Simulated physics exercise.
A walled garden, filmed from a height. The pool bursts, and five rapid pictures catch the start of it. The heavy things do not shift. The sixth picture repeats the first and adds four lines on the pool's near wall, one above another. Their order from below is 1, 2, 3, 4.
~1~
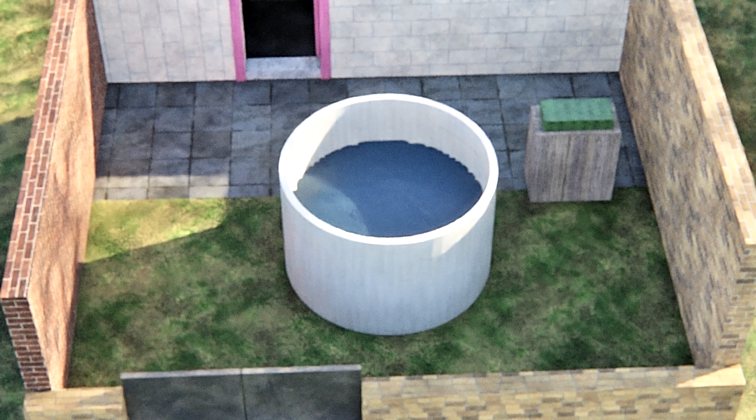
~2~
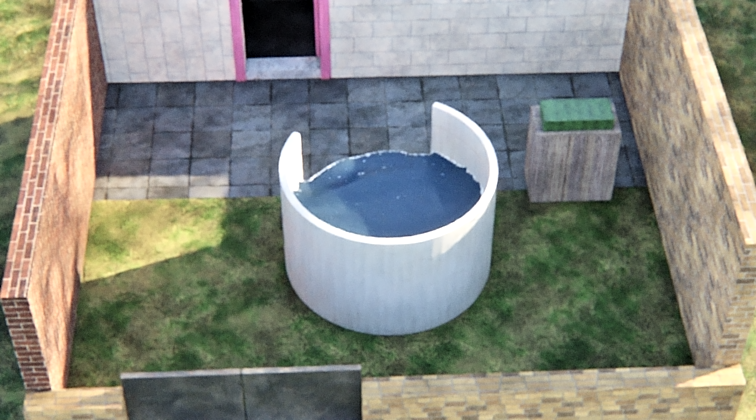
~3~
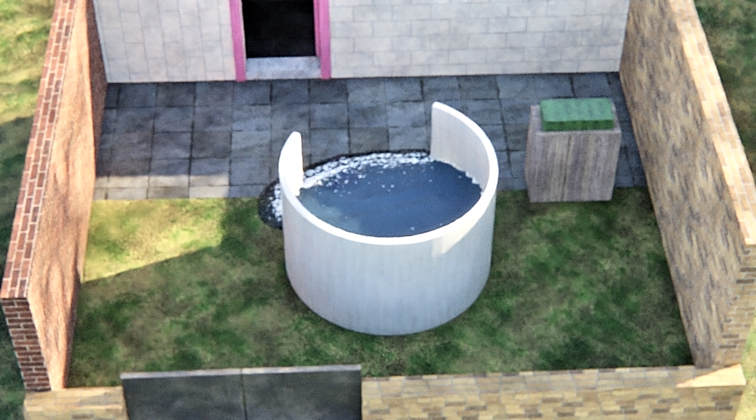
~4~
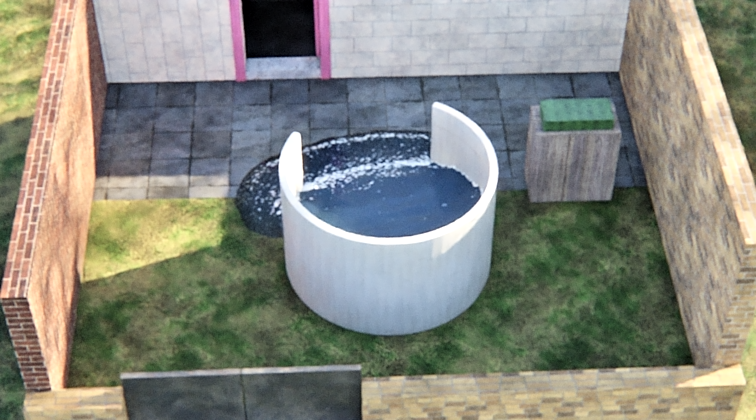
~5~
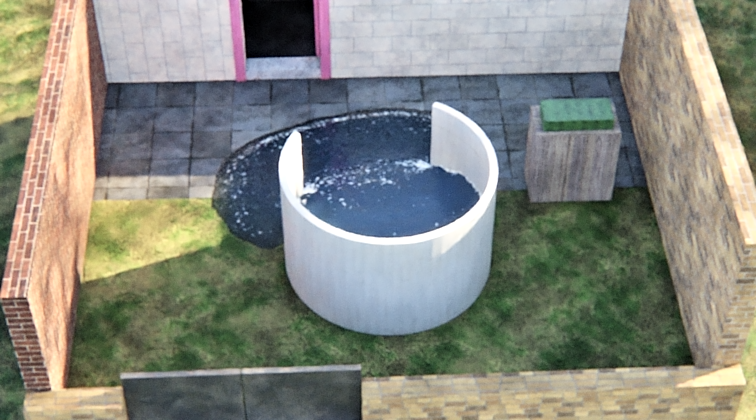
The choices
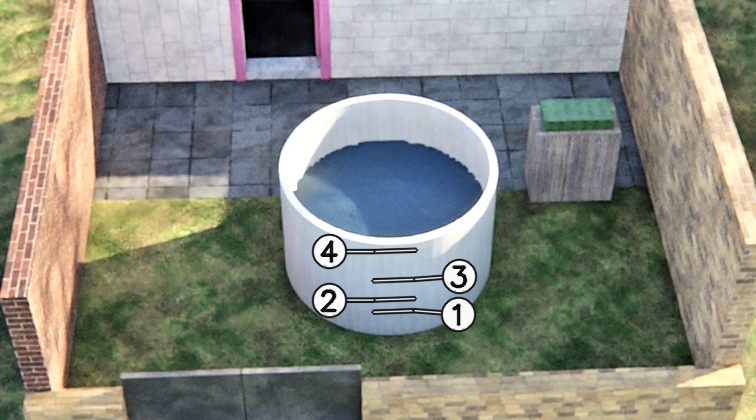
Water poured out of a round white pool in a walled garden after a section of its back wall vanished, spreading in a dark sheet over the paving and grass behind and to the left.
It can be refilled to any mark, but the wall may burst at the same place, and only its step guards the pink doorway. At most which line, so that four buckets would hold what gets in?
Take 1.
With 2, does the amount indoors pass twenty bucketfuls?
No.
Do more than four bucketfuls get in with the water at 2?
Yes.
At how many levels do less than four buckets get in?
One.
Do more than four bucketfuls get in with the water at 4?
Yes, that goes wrong.
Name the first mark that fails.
2.
On the marked copy, 1 at (394, 311); 2 at (394, 299); 3 at (394, 280); 4 at (394, 250); from the bottom up 1, 2, 3, 4.
Choosing 1, a bucket or two gets in.
Choosing 2, about 8 bucketfuls get in.
Choosing 3, dozens of bucketfuls pour in.
Choosing 4, dozens of bucketfuls pour in.
